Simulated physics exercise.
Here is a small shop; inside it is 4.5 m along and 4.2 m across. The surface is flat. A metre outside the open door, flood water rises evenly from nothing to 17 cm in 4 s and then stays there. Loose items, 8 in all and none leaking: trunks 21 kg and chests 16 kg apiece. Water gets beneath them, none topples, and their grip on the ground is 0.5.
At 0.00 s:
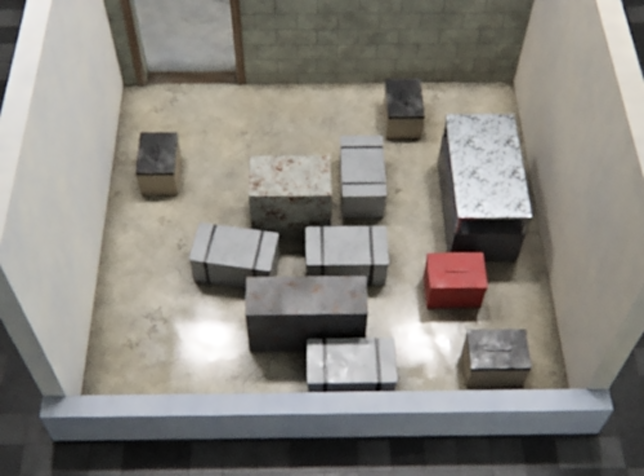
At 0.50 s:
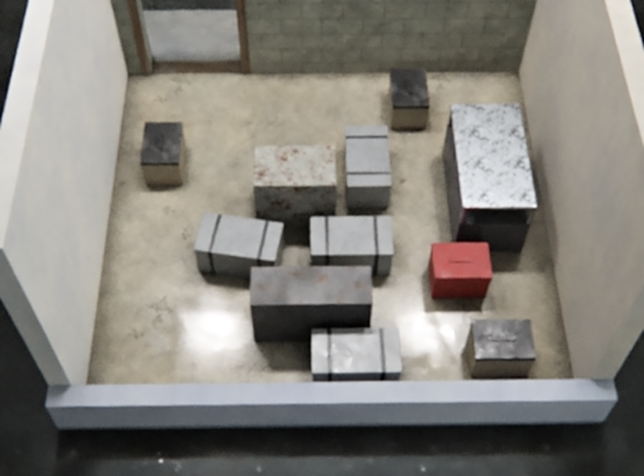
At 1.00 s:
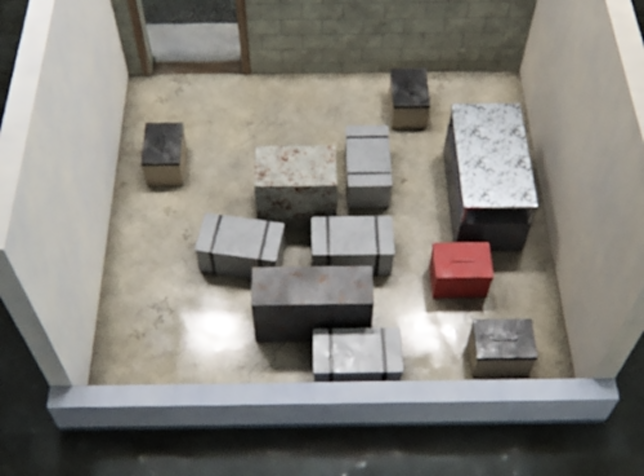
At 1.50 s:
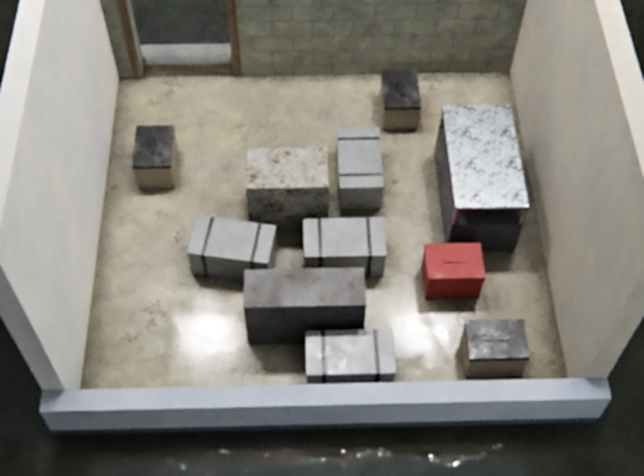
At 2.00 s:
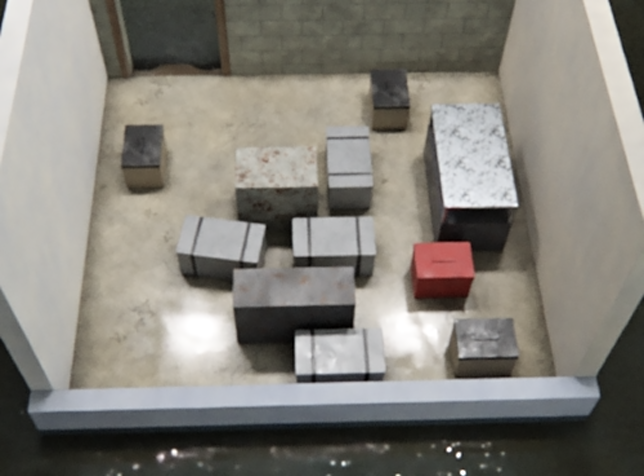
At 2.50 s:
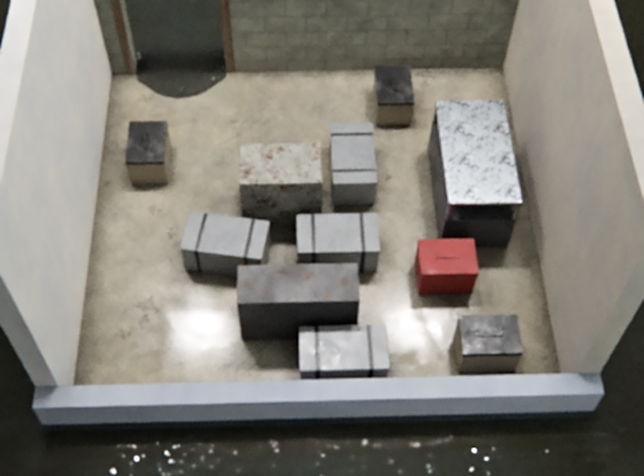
In a small shop, dark water begins spreading through the doorway while the chests stay still.
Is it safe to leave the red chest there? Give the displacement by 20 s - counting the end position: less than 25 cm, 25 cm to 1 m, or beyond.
Red chest moves a short way.
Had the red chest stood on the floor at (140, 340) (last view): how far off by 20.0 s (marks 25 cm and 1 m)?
It travels far.
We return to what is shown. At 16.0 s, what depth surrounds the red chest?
Roughly 10 cm.
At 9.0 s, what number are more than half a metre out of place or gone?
I count 1.
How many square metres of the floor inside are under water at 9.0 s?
Some 12 m2.
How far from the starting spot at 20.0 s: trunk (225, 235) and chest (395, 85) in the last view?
In that order: 200 cm, 140 cm.
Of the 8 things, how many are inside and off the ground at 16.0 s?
I count 7.
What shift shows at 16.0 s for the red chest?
Roughly 60 cm by then.
After 4.0 s the red chest is near (448, 256), 0.0 m from its start, aground; 0 afloat.
After 9.0 s the red chest is near (448, 256), 0.0 m from its start, aground; 0 afloat.
After 16.0 s the red chest is near (517, 252), 0.7 m from its start, afloat; 7 afloat.
After 20.0 s the red chest is near (517, 249), 0.7 m from its start, afloat; 8 afloat.
